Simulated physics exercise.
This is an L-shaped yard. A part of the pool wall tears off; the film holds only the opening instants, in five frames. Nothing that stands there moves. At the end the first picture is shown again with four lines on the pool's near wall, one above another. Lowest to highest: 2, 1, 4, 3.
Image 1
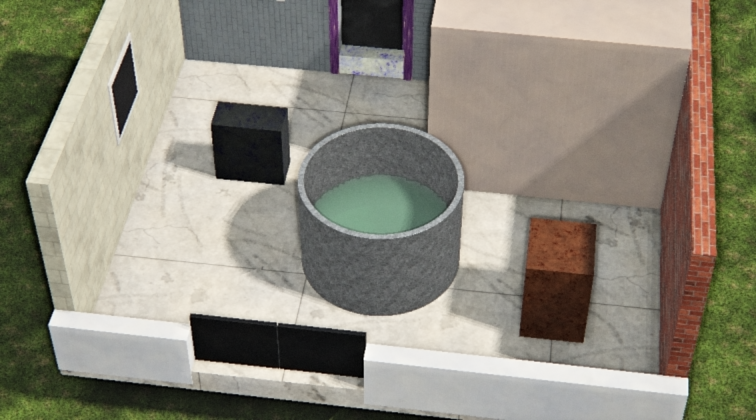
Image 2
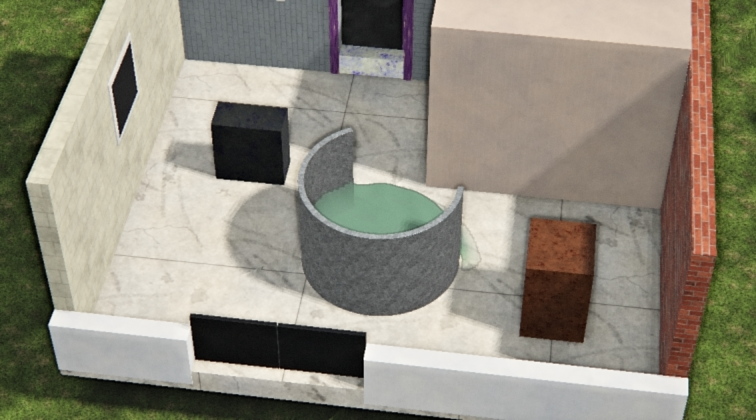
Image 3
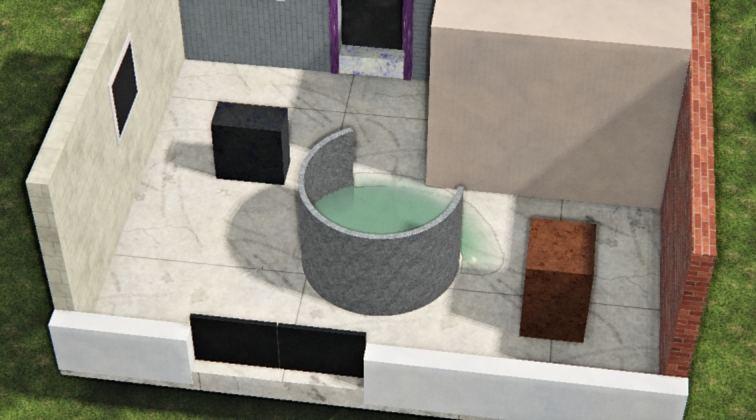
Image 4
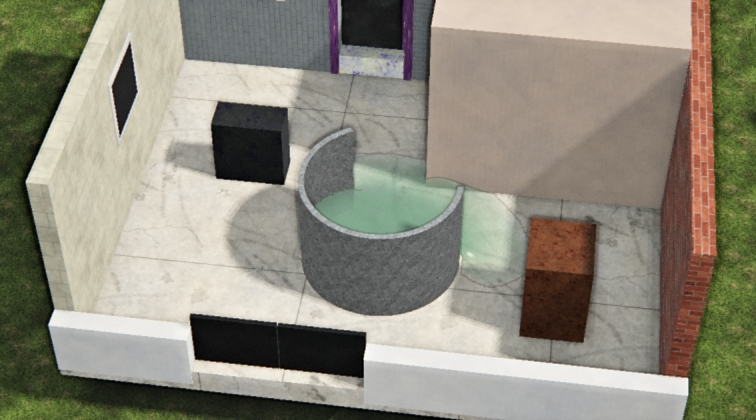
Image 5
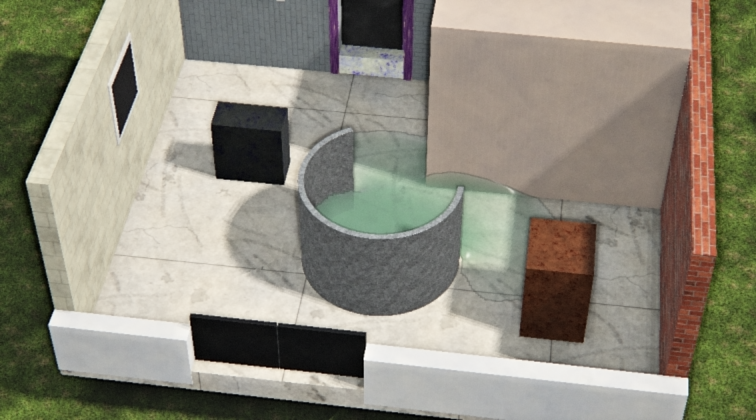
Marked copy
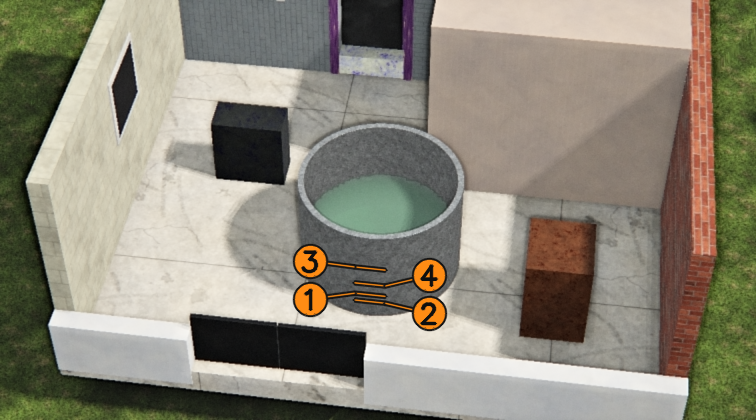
At first, green water lies still inside a round grey stone pool in a walled yard, between a black block and a rusty brown one. Then the pool's back right side is gone, and water spreads thinly across the pale floor, reaching the beige block behind and the brown block.
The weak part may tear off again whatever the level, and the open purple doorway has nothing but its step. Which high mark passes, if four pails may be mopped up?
The answer is line 3.
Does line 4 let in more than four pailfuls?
No.
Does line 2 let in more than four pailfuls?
No, not at all.
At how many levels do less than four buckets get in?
All four.
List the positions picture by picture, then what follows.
Water in the pool at rest, its middle at (381, 225); foot of the purple doorway at (371, 76); shut gate at (278, 331), in the first frame.
In the second frame, 2 % of the ground under water, visible out to (464, 266).
In the third frame, 5 % of the ground under water, visible out to (494, 265).
In the fourth frame, 10 % of the ground under water, visible out to (518, 271).
In the fifth frame, 16 % of the ground under water, visible out to (520, 252).
In orange, 1 at (370, 294); 2 at (370, 301); 3 at (369, 268); 4 at (369, 284); from the bottom up 2, 1, 4, 3.
With 1, nothing gets over.
With 2, nothing gets over.
With 3, a bucket or two gets in.
With 4, nothing gets over.
